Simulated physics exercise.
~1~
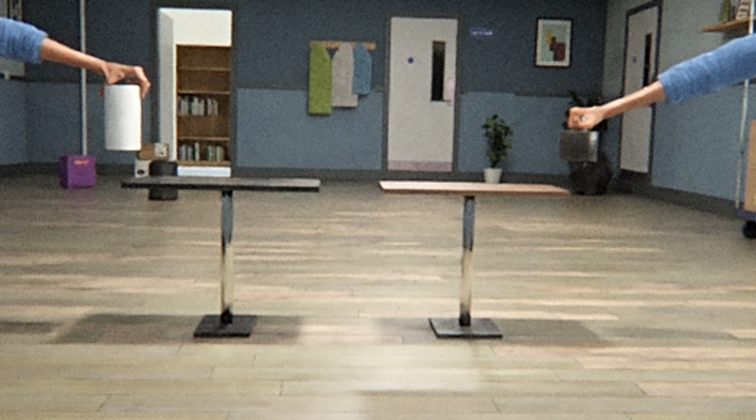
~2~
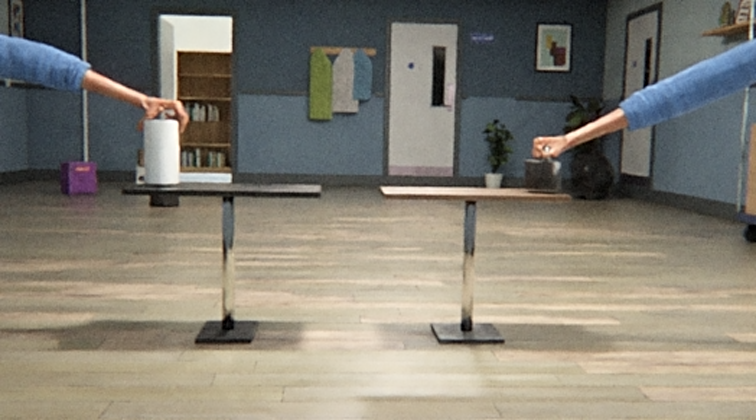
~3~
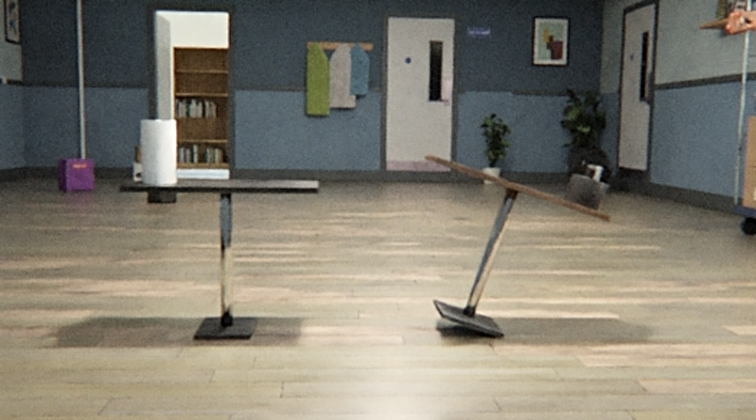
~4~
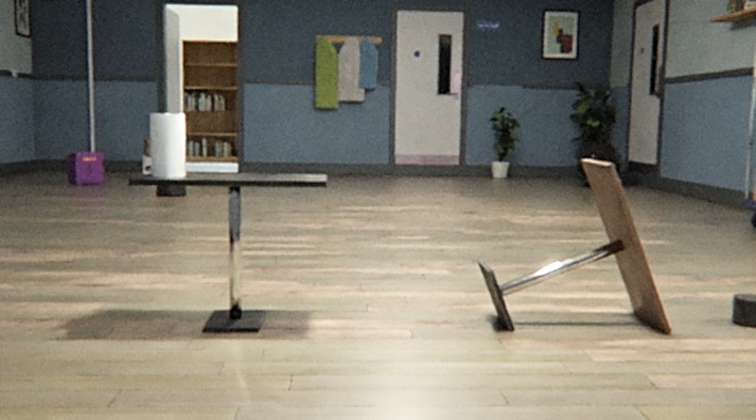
In this clip, two hands lower a white roll onto the left end of a black side table and a dark object onto the right end of a brown stand, then let go. The stand topples rightward, spilling the object, while the table stays upright with its roll.
